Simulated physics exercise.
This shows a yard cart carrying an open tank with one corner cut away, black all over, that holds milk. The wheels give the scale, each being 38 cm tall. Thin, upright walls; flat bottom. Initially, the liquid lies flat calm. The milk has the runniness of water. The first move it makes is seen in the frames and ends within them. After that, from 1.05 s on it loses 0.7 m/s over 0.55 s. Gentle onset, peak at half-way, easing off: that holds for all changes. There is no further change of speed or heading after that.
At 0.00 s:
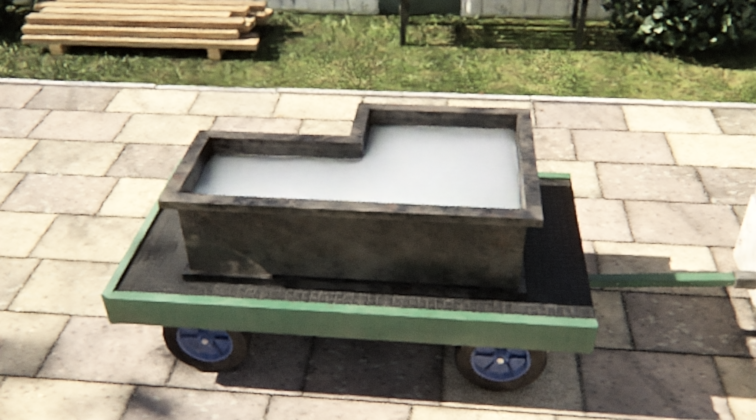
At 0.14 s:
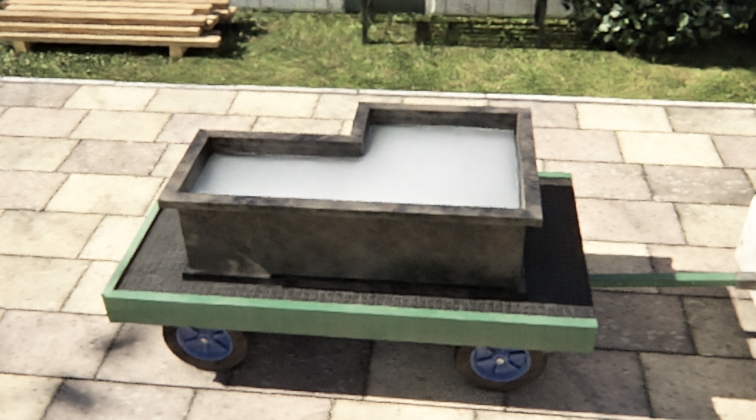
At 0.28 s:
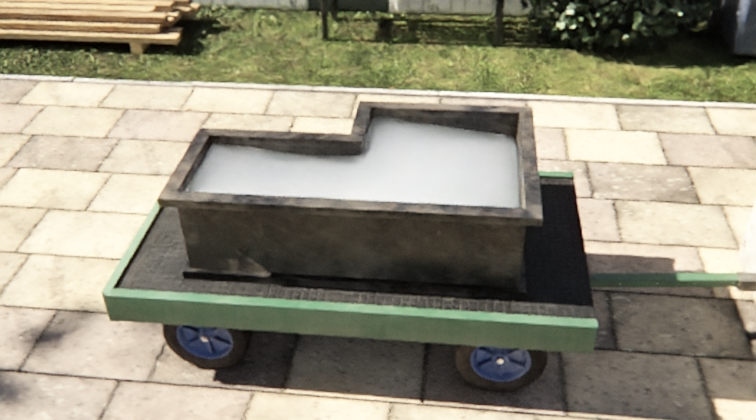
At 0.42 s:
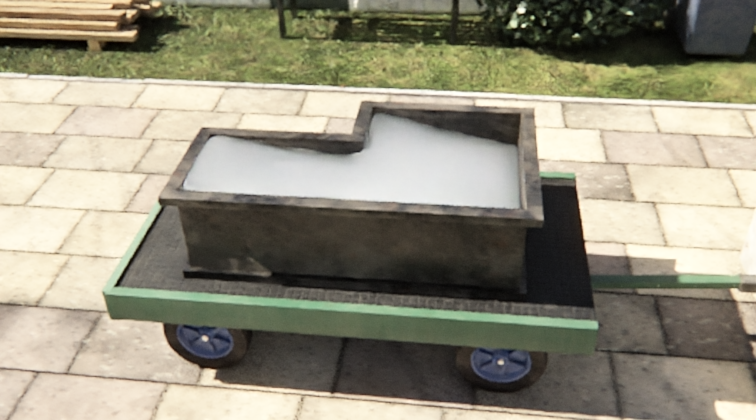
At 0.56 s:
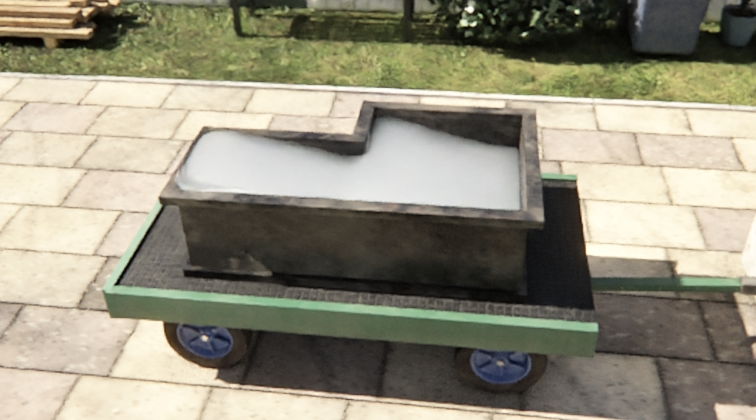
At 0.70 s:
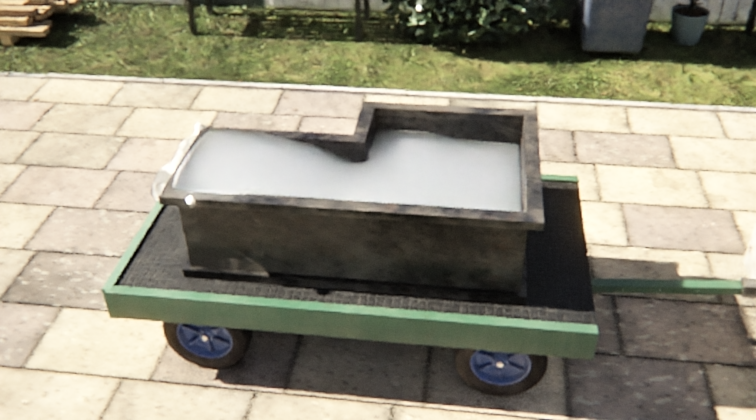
Black notched tank of milky liquid riding a green cart rightward across paving, the liquid heaping leftward and lapping over the rim.
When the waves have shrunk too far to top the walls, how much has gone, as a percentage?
Some 7 per cent has gone overboard.
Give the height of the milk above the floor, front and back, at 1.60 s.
Height at the front is 44 cm; height at the back is 14 cm.
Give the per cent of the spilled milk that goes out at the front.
Around 40 in a hundred.
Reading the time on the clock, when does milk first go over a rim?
The first spill comes at around 0.9 s.
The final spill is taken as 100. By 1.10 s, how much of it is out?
Some 10 per cent by then.
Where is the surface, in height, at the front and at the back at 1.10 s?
Level, front = 32 cm; level, back = 32 cm.
After 1.10 s it stands 32 cm high behind and 31 cm in front; 1 per cent has gone over the back.
After 1.60 s it stands 14 cm high behind and 44 cm in front; 1 per cent has gone over the back.
After 2.10 s it stands 20 cm high behind and 30 cm in front; 5 per cent has gone over the front.
After 4.59 s 7 per cent has gone over the front and the back, 17 of 233 litres.
